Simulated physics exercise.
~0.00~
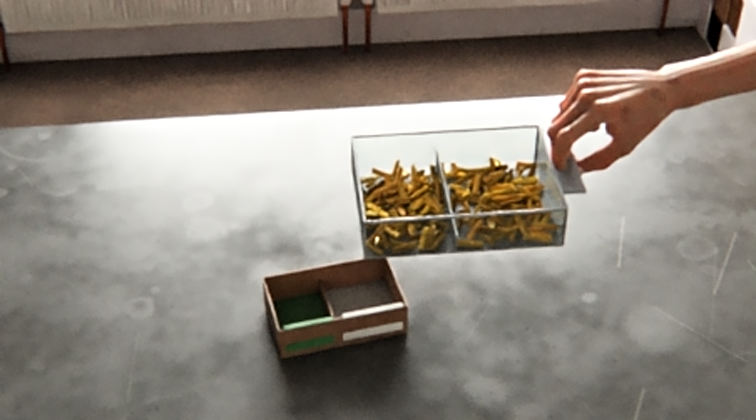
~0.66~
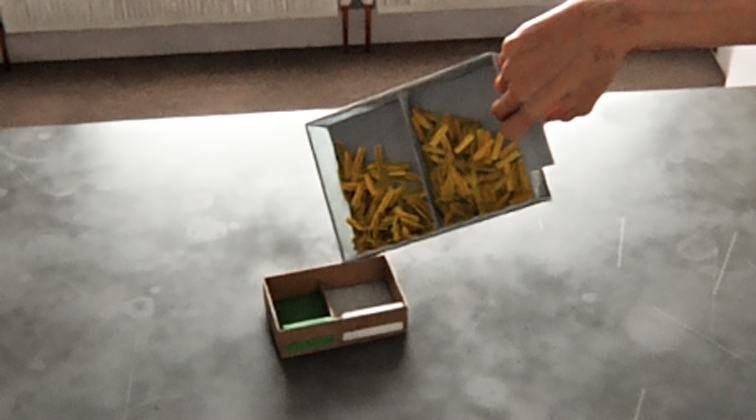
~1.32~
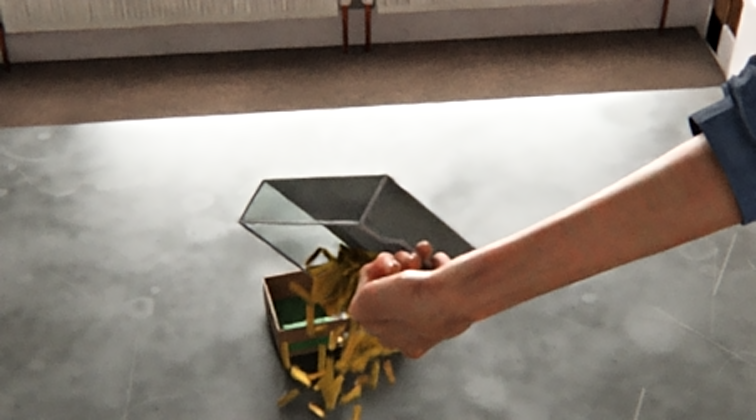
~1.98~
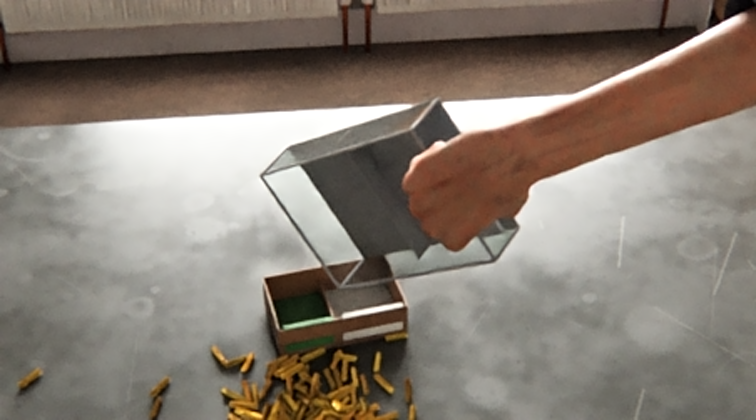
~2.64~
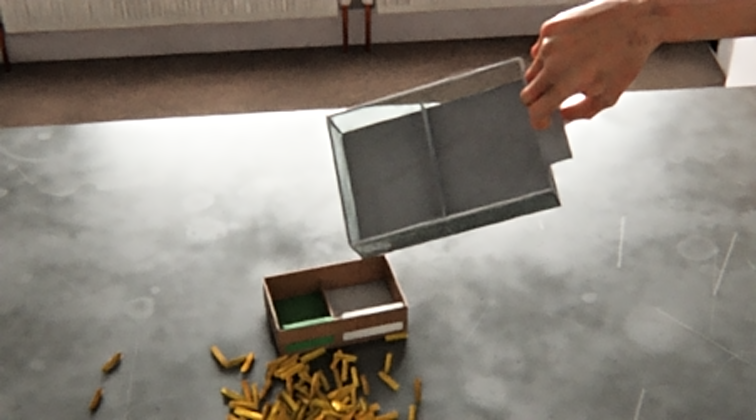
The clip opens on a hand holding a clear tray, divided in two and filled with golden pieces of dry pasta, above a gray table. Below it sits a small open box with a green section on the left and a white section on the right. The hand tips the tray toward the viewer, then turns it steeply over, and the pasta tumbles down in front of the box. The hand begins turning the tray back, now emptied. Finally it holds the tray partly tilted, while the pasta lies heaped and scattered on the table, outside the box.
